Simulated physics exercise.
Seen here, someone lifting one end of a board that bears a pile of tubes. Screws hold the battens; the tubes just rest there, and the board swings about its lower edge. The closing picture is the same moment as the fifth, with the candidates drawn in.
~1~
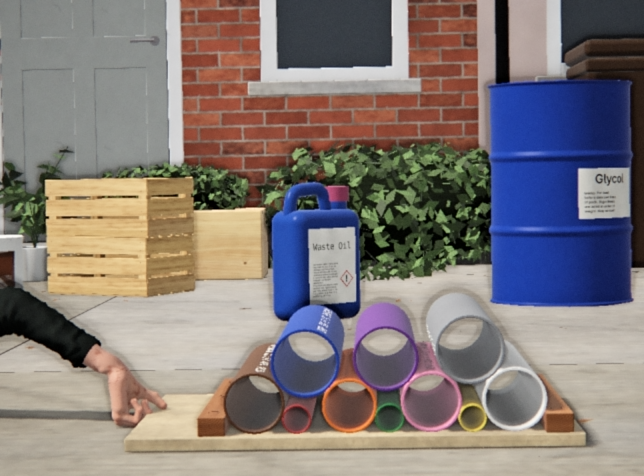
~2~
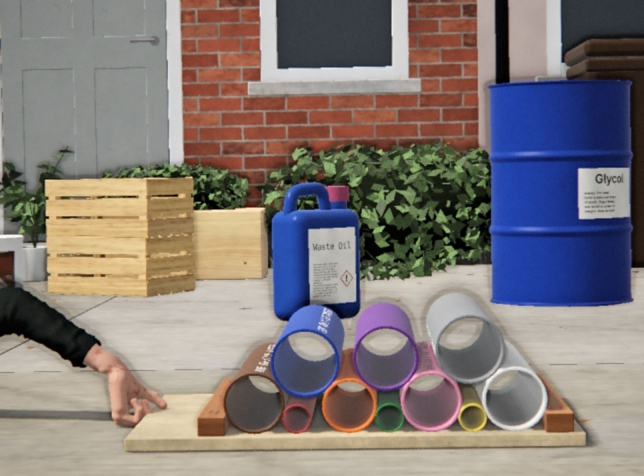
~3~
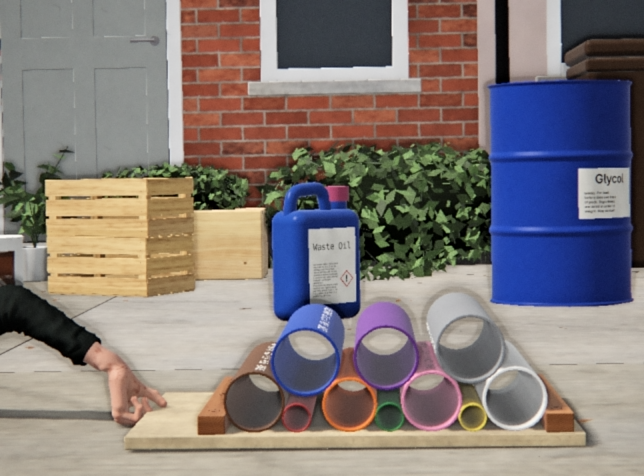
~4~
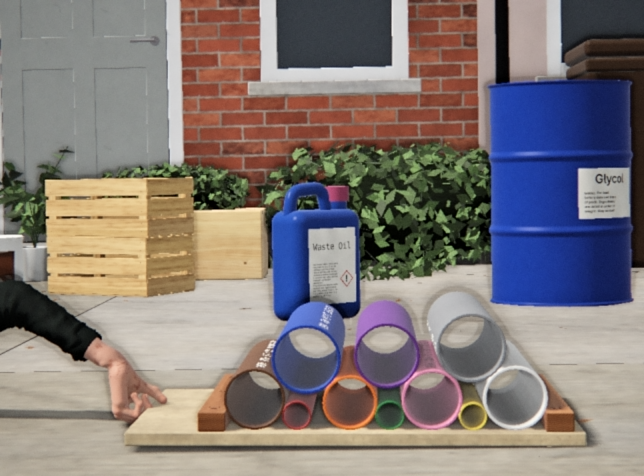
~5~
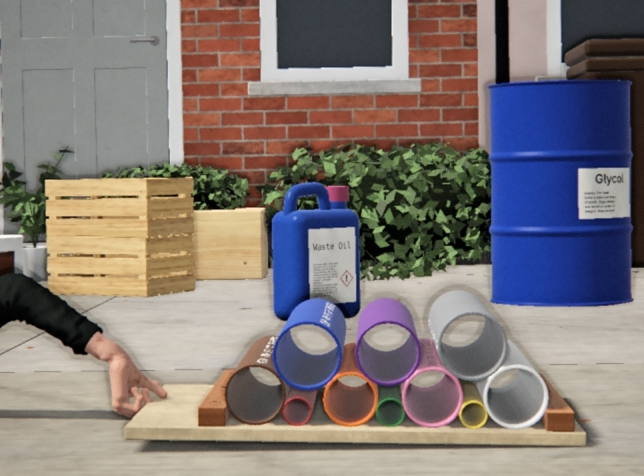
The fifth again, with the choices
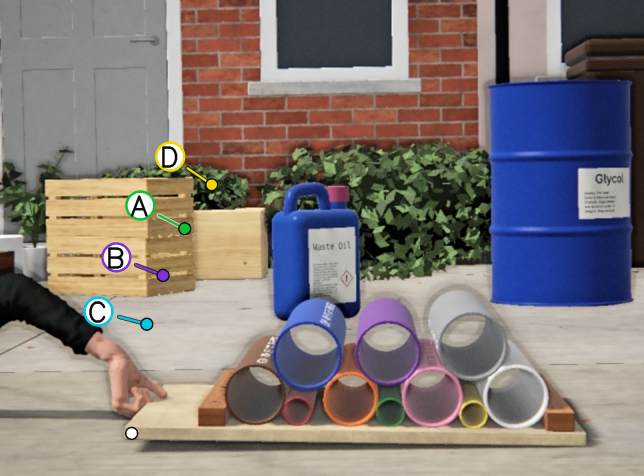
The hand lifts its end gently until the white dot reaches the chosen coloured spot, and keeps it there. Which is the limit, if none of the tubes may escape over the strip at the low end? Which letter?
Stop at D.
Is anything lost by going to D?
No.
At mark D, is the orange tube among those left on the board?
Yes, with D.
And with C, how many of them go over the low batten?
At C the number is none.
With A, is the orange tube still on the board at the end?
The orange tube: Yes.
On the marked copy, A at (185, 229); B at (163, 275); C at (147, 324); D at (212, 185); the white dot at (132, 433).
Taking D. A third of the way, board at 19°.
Two thirds of the way, board at 35°.
When it is over, board at 35°, none over the low batten.
As for the rest, A none over the low batten; B none over the low batten; C none over the low batten.
